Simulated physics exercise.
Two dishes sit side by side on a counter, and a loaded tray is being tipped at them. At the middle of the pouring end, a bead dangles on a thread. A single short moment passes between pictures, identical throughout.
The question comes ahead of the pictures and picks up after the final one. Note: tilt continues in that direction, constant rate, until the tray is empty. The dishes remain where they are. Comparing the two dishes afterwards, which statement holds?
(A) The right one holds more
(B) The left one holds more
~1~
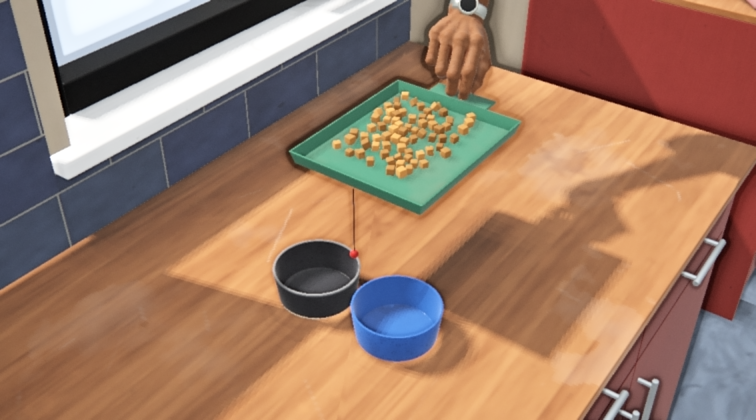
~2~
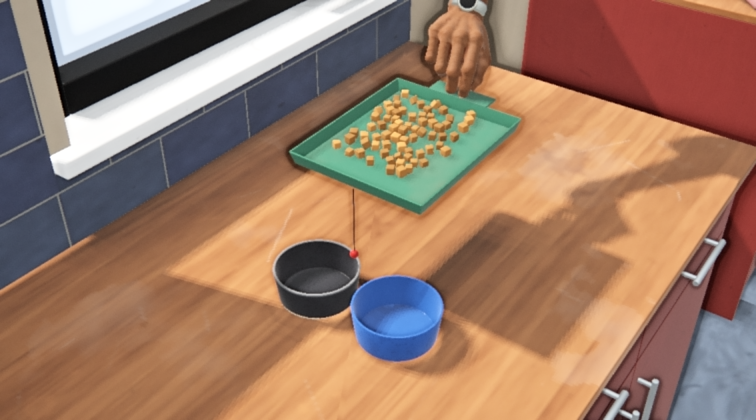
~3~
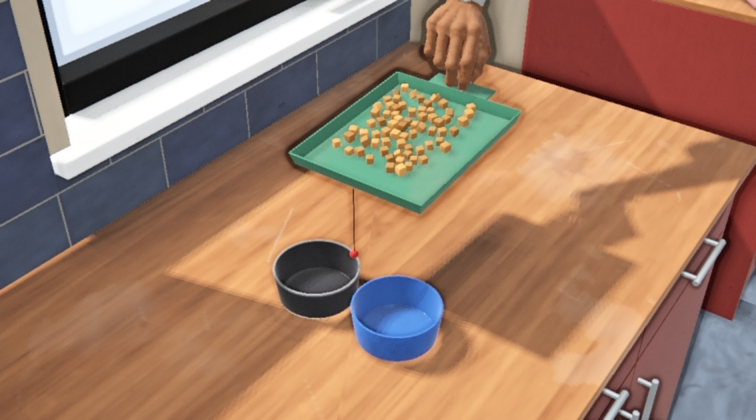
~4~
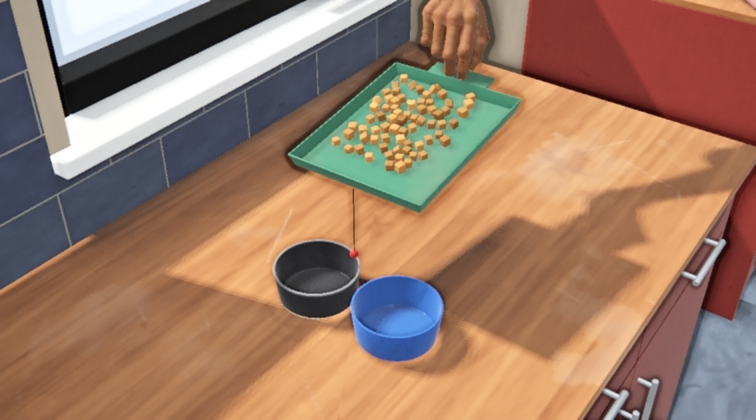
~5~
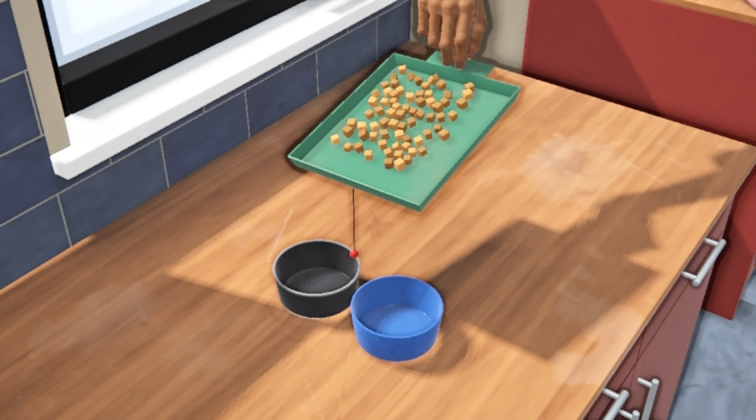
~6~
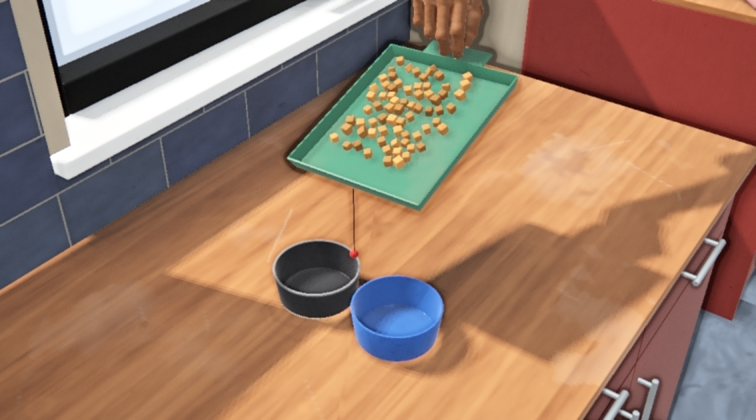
(B) The left one holds more.
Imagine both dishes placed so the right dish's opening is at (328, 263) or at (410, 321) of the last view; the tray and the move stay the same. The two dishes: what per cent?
About 70% and about 40%.
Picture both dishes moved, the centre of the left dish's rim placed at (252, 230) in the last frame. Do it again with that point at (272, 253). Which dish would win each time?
For the first position it is the one at right; for the second, the one at left.
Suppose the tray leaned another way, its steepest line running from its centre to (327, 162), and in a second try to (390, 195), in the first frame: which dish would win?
For the first heading it's the dish at left, and for the second it's the dish at right.
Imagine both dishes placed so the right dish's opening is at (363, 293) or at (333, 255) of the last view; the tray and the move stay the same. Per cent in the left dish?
About 80% on the first try and 10% on the second.
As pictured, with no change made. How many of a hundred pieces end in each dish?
Left dish: Around 60 in a hundred; right dish: Around 0 in a hundred.
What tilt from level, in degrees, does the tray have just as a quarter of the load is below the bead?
It is at around 105 degrees by then.
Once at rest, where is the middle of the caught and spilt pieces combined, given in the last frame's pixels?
Last view, centre at rest - approx. (302, 288).
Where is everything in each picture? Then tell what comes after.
In the first frame, corners of the pouring end (295, 151) and (421, 202), level; middle of the load (403, 132), brown sugar cubes; left dish (290, 301); right dish (370, 343); bead on its thread (354, 254).
In the second frame, corners of the pouring end (295, 151) and (420, 202), level; middle of the load (403, 131).
In the third frame, corners of the pouring end (294, 152) and (420, 202), tipped barely, lowest at the left corner; middle of the load (403, 127).
In the fourth frame, corners of the pouring end (294, 153) and (419, 201), tipped a little, lowest at the left corner; middle of the load (402, 121).
In the fifth frame, corners of the pouring end (293, 155) and (418, 201), tipped a little, lowest at the left corner; middle of the load (401, 115).
In the sixth frame, corners of the pouring end (293, 156) and (417, 201), tipped clearly, lowest at the left corner; middle of the load (399, 110); left dish (290, 301); right dish (370, 343).
Just after the last frame, tray tipped steeply; almost all on the tray; just a few in the air.
A moment on, tray tipped right over; the larger part on the tray; just a few in the left dish; just a few outside both; about a tenth in the air.
Further on, tray tipped past a quarter turn; just a few in the right dish; roughly half in the left dish; roughly a third outside both.
When it is over, tray tipped past a quarter turn; just a few in the right dish; roughly half in the left dish; roughly a third outside both.
